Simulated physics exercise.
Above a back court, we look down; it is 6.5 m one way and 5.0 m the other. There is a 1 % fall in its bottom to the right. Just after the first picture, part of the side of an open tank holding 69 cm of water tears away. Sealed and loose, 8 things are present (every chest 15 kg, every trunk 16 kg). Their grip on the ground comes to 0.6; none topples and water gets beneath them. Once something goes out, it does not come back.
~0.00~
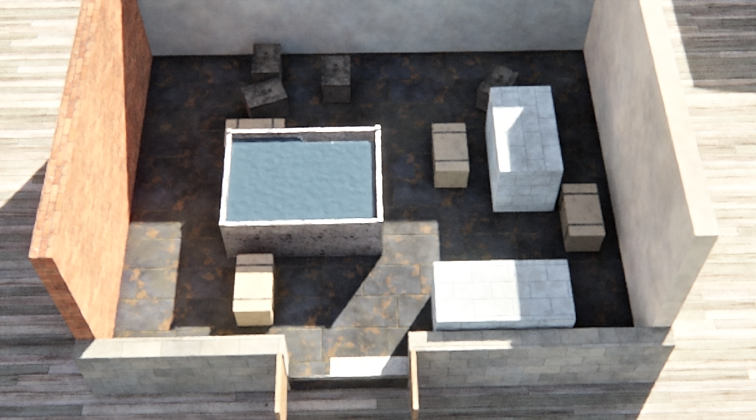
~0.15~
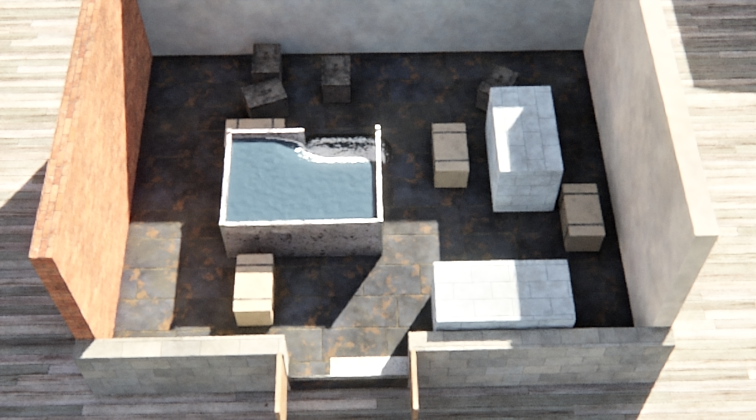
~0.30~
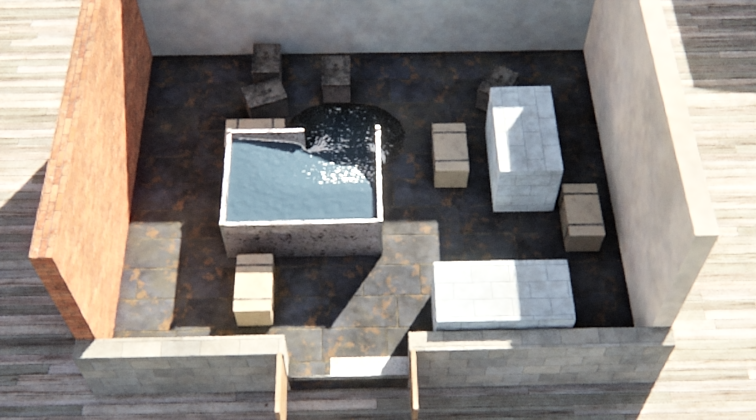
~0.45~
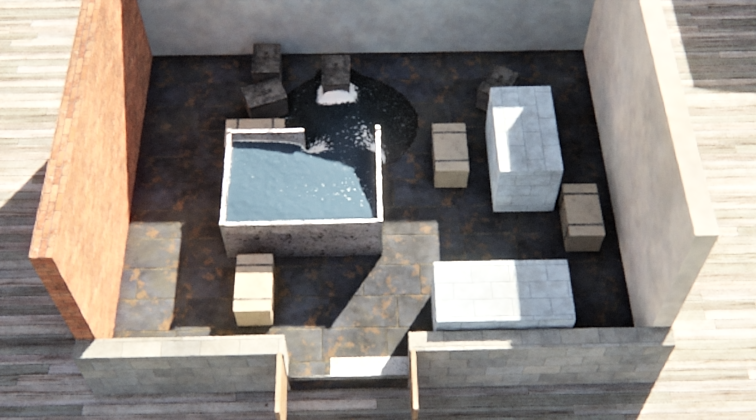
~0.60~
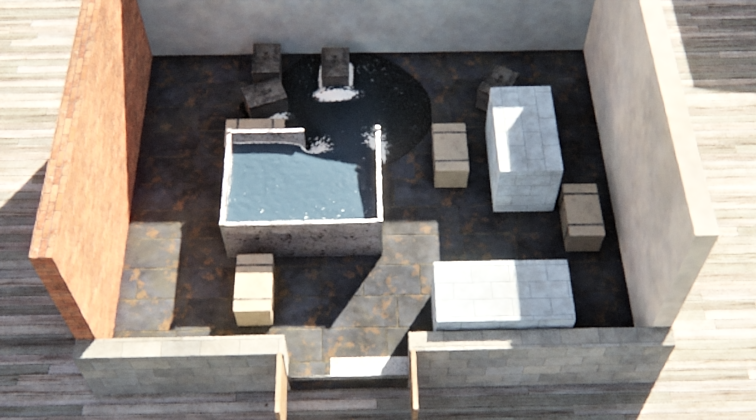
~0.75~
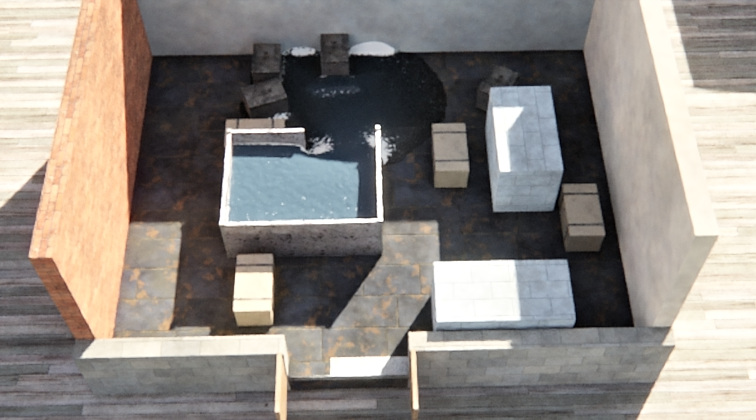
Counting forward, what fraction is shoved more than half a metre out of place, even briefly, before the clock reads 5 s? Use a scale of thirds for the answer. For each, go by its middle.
On that scale: One to two thirds.
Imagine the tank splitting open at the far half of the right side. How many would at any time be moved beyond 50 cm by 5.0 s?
Then it comes to 2 of them.
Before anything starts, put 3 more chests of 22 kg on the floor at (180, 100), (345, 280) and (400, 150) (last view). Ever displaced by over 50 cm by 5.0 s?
In order: Beyond it, within it, within it.
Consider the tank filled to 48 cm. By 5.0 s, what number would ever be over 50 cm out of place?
Count: 3.
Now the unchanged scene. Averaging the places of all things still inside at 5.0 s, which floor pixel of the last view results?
I'd put it close to (345, 188) in the last view.
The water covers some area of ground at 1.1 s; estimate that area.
I'd put it close to 8.5 m2.
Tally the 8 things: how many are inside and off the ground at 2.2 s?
By my count, 1.
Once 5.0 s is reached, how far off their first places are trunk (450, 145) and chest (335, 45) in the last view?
Going in order, that's 0 cm for one and 250 cm for the other.
After 1.1 s 0 of 8 are over 50 cm from their spots; 1 afloat.
After 2.2 s 1 of 8 are over 50 cm from their spots; 1 afloat.
After 3.5 s 3 of 8 are over 50 cm from their spots; 2 afloat.
After 5.0 s 4 of 8 are over 50 cm from their spots, and 4 have been at some point; 2 afloat.
